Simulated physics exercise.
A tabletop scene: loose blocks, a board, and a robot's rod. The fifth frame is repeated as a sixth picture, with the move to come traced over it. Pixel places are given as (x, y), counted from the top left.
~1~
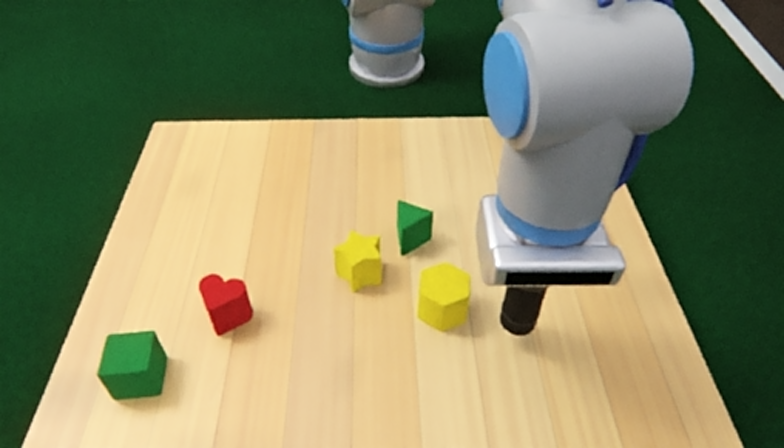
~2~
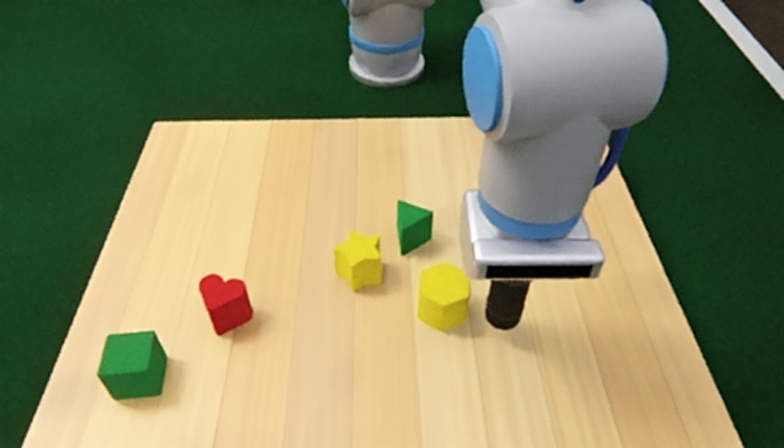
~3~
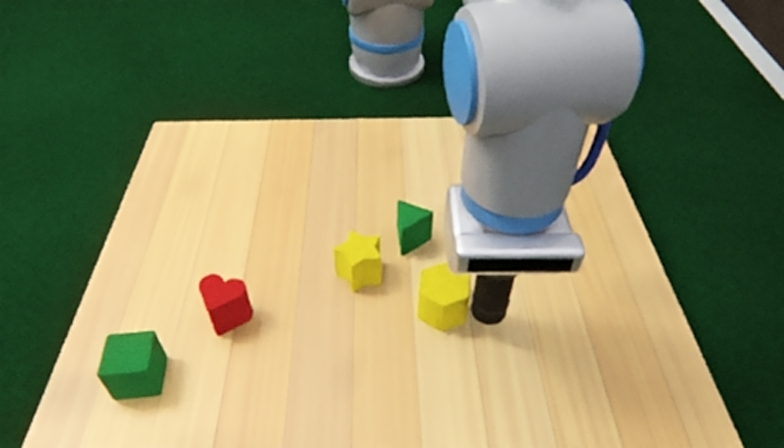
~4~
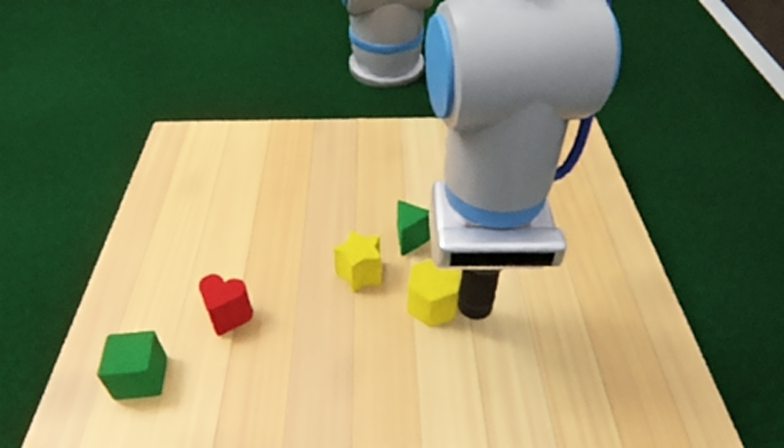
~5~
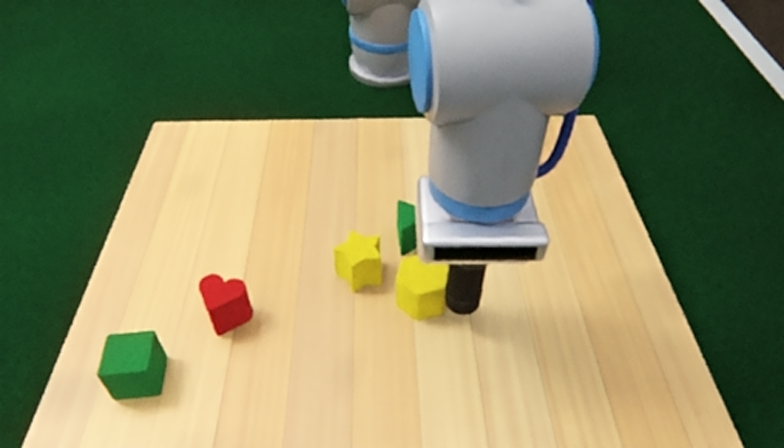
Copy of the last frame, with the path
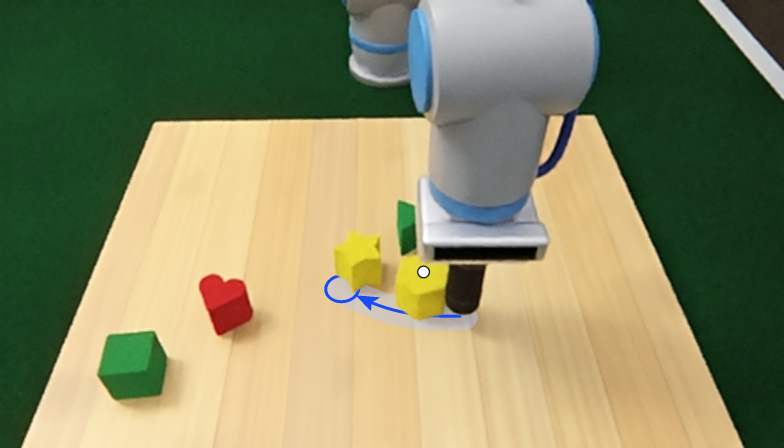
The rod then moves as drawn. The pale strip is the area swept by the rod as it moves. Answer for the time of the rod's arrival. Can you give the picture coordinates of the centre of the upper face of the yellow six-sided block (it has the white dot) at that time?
The yellow six-sided block ends near (368, 237).
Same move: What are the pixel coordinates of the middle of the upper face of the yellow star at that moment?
Final place: (334, 221).
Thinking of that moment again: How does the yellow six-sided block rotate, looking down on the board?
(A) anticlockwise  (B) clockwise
My answer is option B.
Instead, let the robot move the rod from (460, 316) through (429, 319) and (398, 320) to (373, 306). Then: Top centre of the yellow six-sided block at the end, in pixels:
I think it will end close to (378, 247).
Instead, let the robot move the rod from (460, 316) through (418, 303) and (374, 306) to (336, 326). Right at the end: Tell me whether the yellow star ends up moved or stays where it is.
By the last moment of the path, the yellow star has shifted.
Path on the board, from (460, 316) over (418, 314) and (377, 305) to (342, 288); the dot is on the yellow six-sided block.
What follows on the original path. One third of the way, rod at (418, 300); yellow star at (351, 241); yellow six-sided block at (394, 261), turned 40° clockwise.
Two thirds of the way, rod at (377, 291); yellow star at (341, 227), turned 35° anticlockwise; yellow six-sided block at (375, 246), turned 80° clockwise.
At the end, rod at (341, 274); yellow star at (334, 221), turned 30° anticlockwise; green triangular piece in place; yellow six-sided block at (368, 237), turned 105° clockwise.
